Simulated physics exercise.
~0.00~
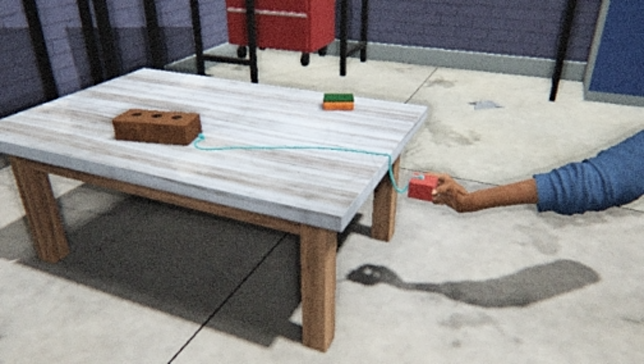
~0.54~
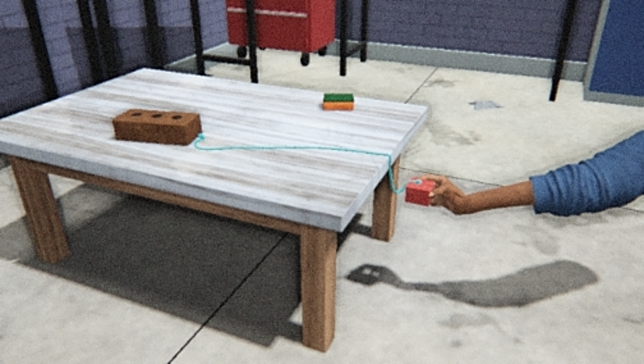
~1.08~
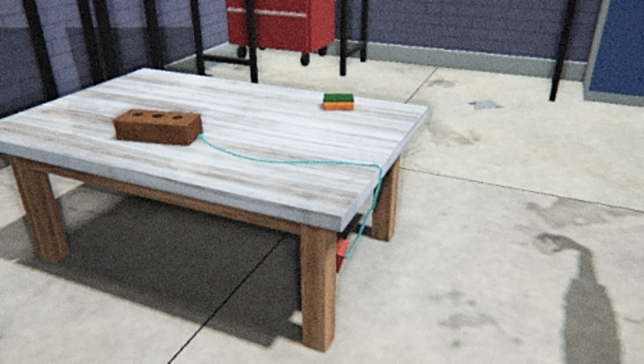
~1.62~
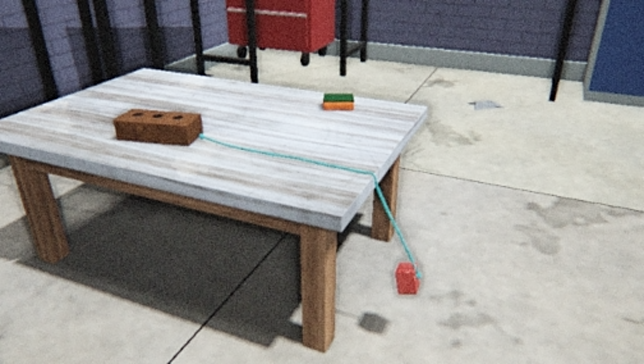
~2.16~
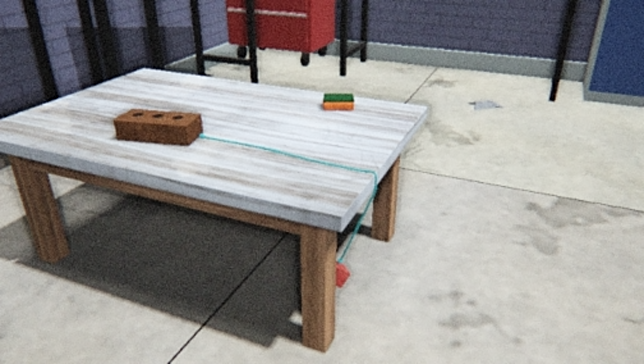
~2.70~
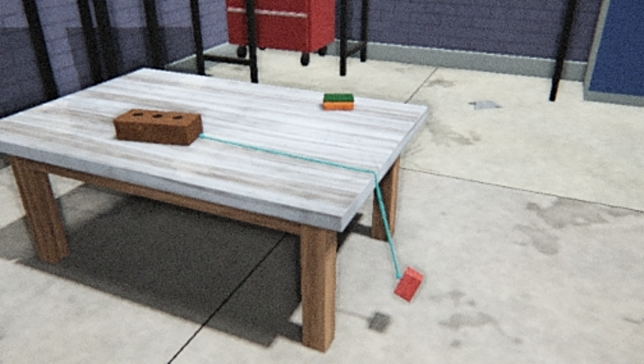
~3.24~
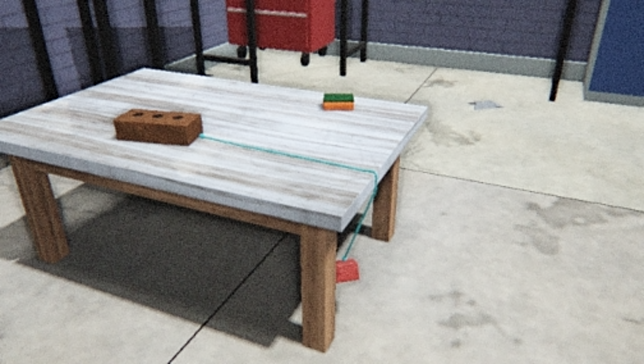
On a workbench with a brick and a sponge on top, a hand let go of a red block tied to the brick by a string, and it dropped and swung back and forth off the end, still hanging above the floor while the others stayed put.
